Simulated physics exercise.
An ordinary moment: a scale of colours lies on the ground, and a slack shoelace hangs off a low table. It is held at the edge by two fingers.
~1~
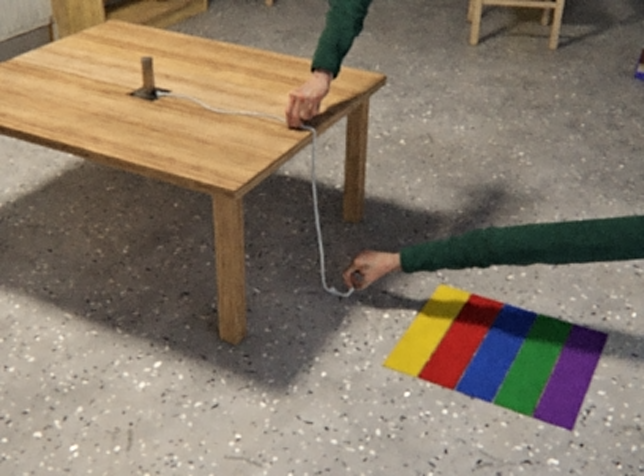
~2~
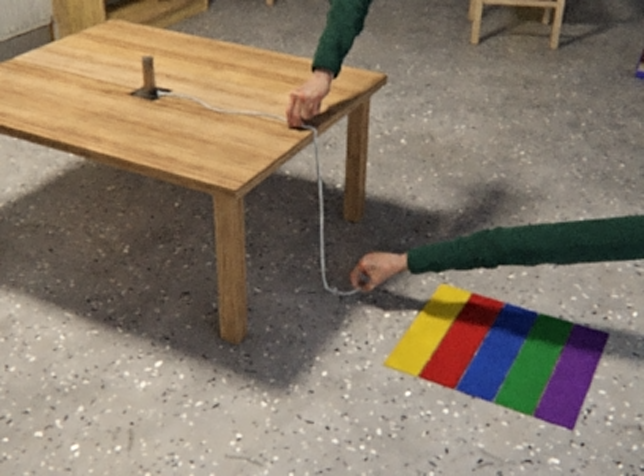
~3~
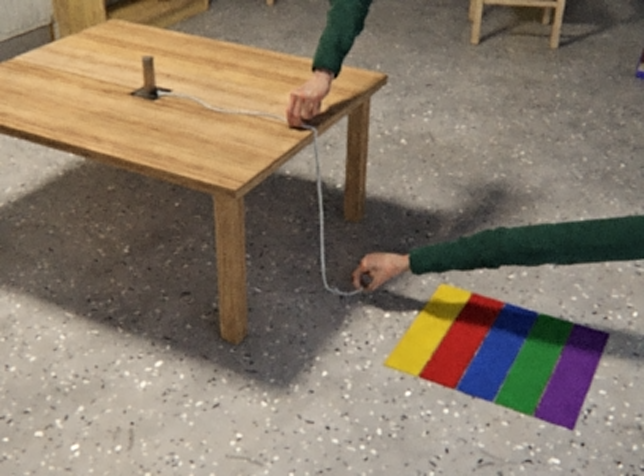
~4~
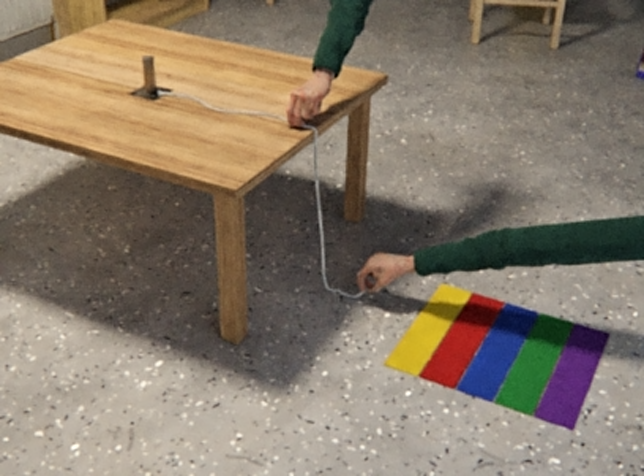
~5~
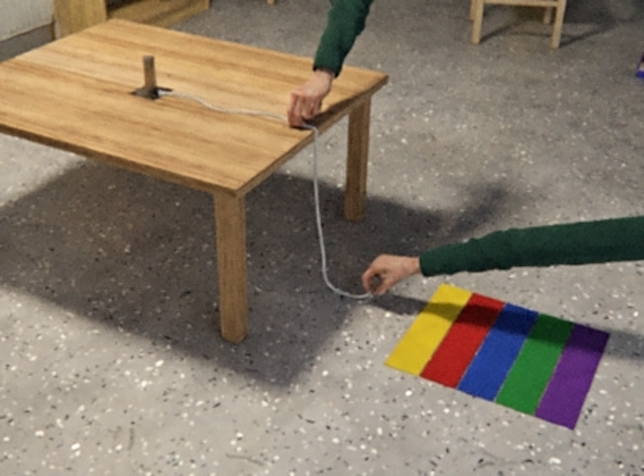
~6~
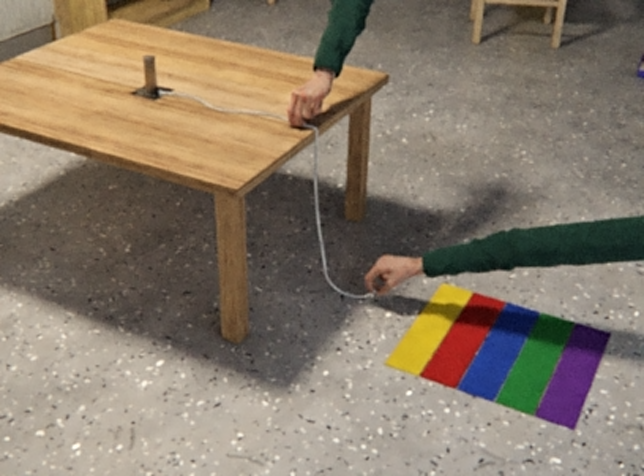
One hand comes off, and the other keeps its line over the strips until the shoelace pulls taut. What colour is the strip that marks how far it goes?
That strip is red.
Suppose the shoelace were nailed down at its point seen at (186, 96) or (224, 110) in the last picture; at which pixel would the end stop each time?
In order of the tries, it's near (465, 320) and near (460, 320).
Soon after, end near (395, 297); short of the strips.
After that, end near (440, 312); over yellow.
At the stop, end near (468, 320); over red. It gets as far as the red strip.
